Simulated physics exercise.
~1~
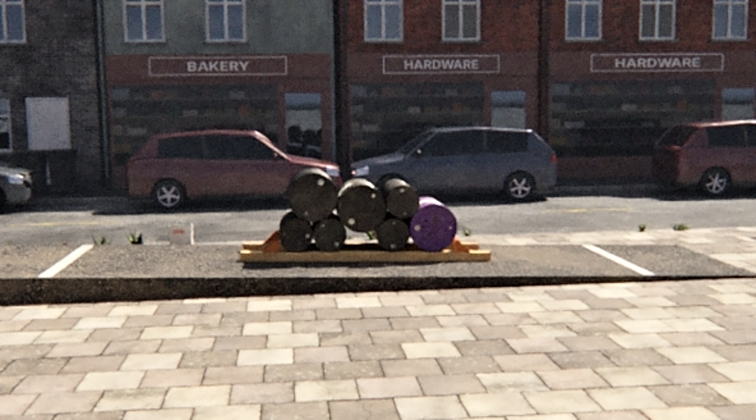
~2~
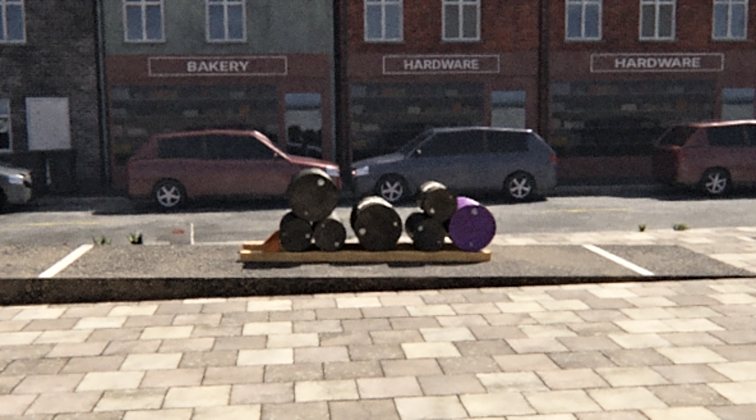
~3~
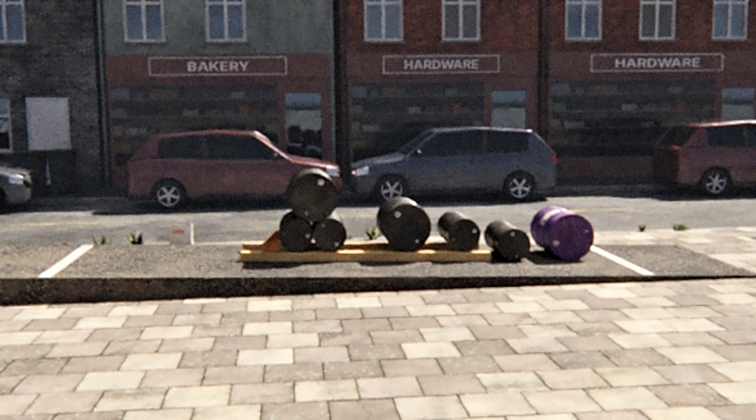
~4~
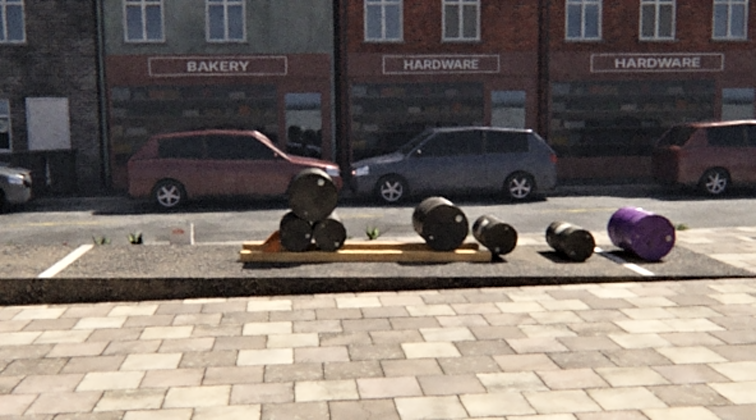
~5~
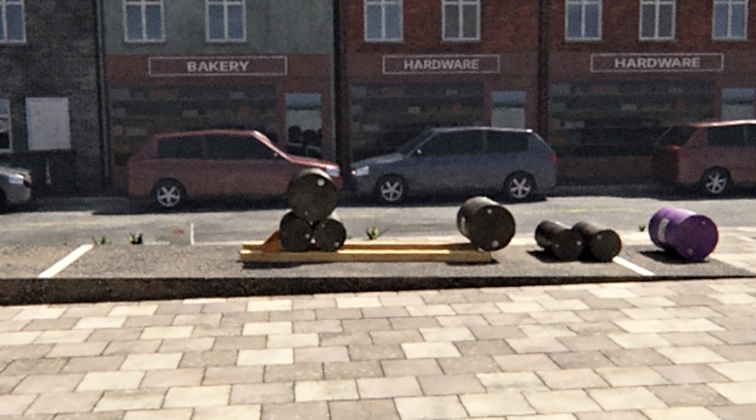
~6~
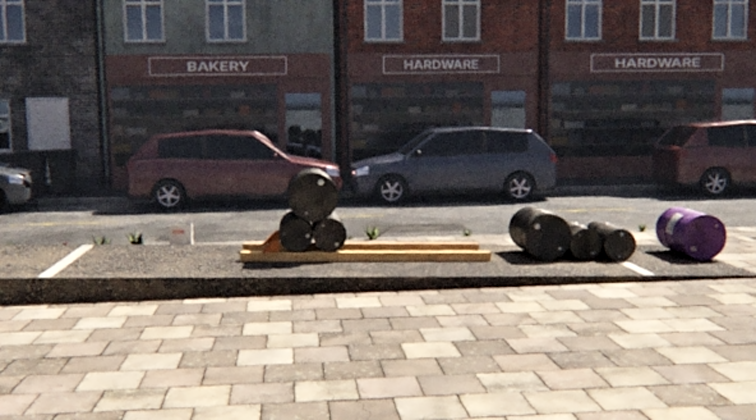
On a gravel strip between a paved walkway and a street with parked cars, a bakery and hardware shops, seven drums are stacked on wooden bearers, a purple one at the right end of the bottom row. The stack breaks open on its right side, and the purple drum rolls right, off the bearers. Two small dark drums follow it down, while a larger dark one trails along the wood. The purple drum crosses the right white line, and the larger one drops off behind the small pair. Finally, three dark drums sit bunched near that line, the outermost just over it, purple lies beyond, and three remain piled at the left.
